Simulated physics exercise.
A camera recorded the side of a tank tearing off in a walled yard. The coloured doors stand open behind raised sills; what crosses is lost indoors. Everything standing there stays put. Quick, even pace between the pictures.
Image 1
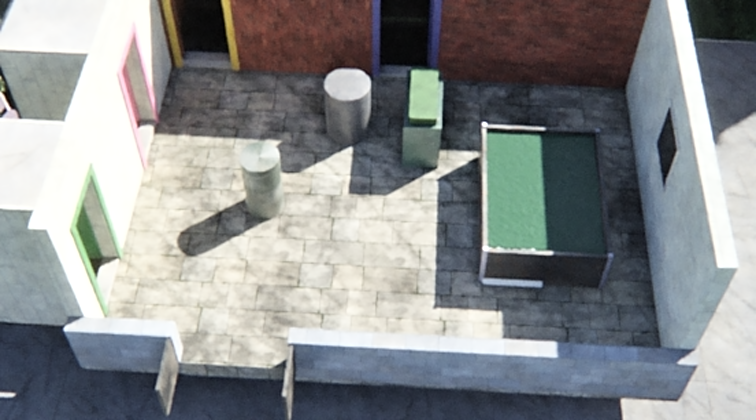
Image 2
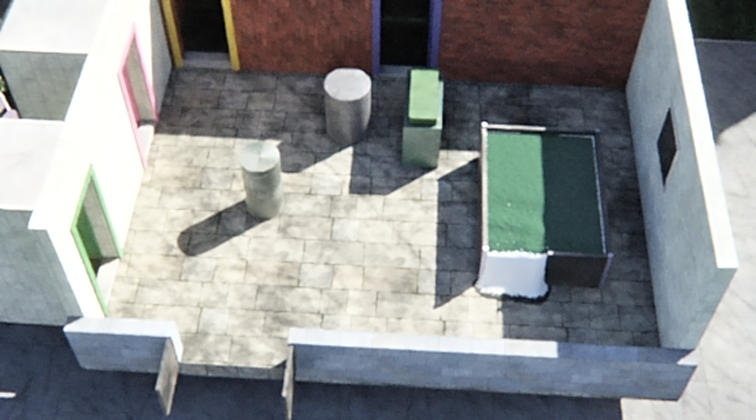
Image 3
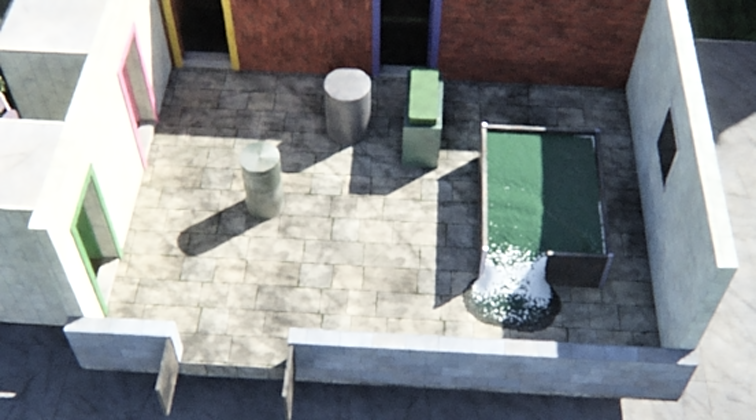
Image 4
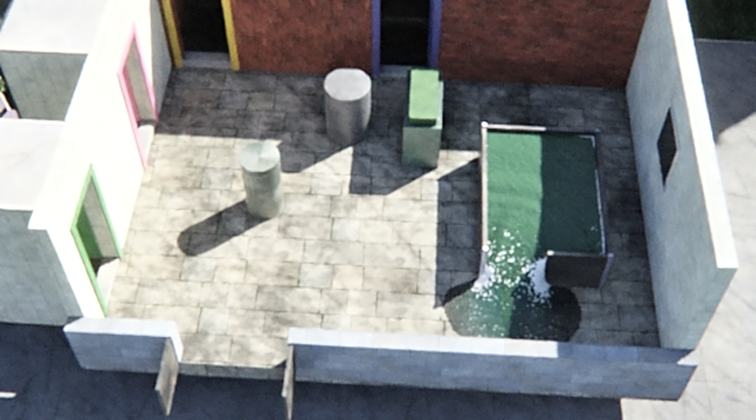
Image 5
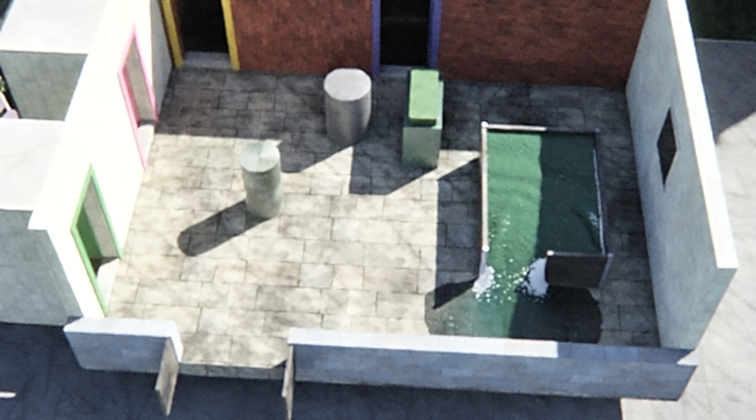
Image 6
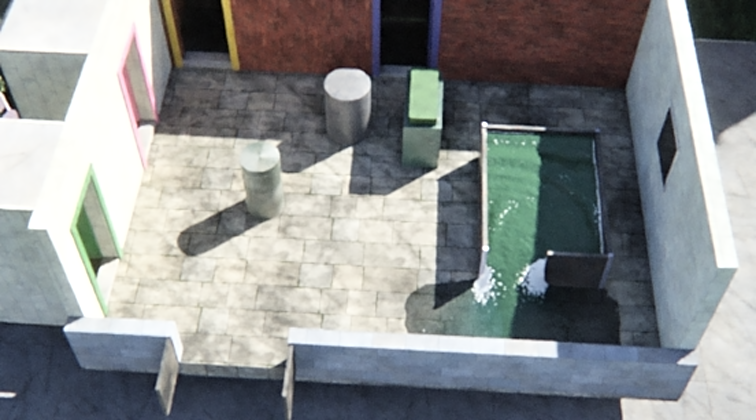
Green water burst through a gap in the near side of the tank on the right of the walled yard, foamed white, then spread across the paving in a widening dark pool.
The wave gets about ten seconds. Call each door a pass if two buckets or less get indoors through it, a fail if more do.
Yellow door: Pass, green door: Fail, pink door: Pass, blue door: Pass.
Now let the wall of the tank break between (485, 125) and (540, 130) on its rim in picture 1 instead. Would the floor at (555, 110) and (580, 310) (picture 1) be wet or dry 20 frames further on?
In the order asked: Inundated, then unwetted.
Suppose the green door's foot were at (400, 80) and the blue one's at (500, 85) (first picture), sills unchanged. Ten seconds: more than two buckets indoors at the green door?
In this case the green door remains below.
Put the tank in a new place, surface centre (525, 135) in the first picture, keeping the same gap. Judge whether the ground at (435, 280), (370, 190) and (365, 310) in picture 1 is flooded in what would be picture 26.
As listed: Awash, not flooded, awash.
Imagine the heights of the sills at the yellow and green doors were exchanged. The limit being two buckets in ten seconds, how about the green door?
Note: Green door comes in below.
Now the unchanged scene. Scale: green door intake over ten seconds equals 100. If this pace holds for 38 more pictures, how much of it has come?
My figure is 75 in a hundred.
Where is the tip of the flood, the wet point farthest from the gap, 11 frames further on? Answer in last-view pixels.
Near (162, 335).
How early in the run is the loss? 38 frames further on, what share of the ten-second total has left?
I'd estimate close to 65 per cent.
A moment on, water covers 10 % of the floor; the yellow door not reached, the green door not reached, the pink door not reached, the blue door not reached.
Next, water covers 25 % of the floor; the yellow door not reached, the green door not reached, the pink door not reached, the blue door not reached.
Then, water covers 50 % of the floor; the yellow door not reached, the green door over two buckets in, the pink door not reached, the blue door not reached.
Later, water covers 75 % of the floor; the yellow door wet at the sill, nothing in, the green door far over two buckets in, the pink door wet at the sill, nothing in, the blue door wet at the sill, nothing in.
In the end, water covers 95 % of the floor; the yellow door wet at the sill, nothing in, the green door far over two buckets in, the pink door wet at the sill, nothing in, the blue door wet at the sill, nothing in.
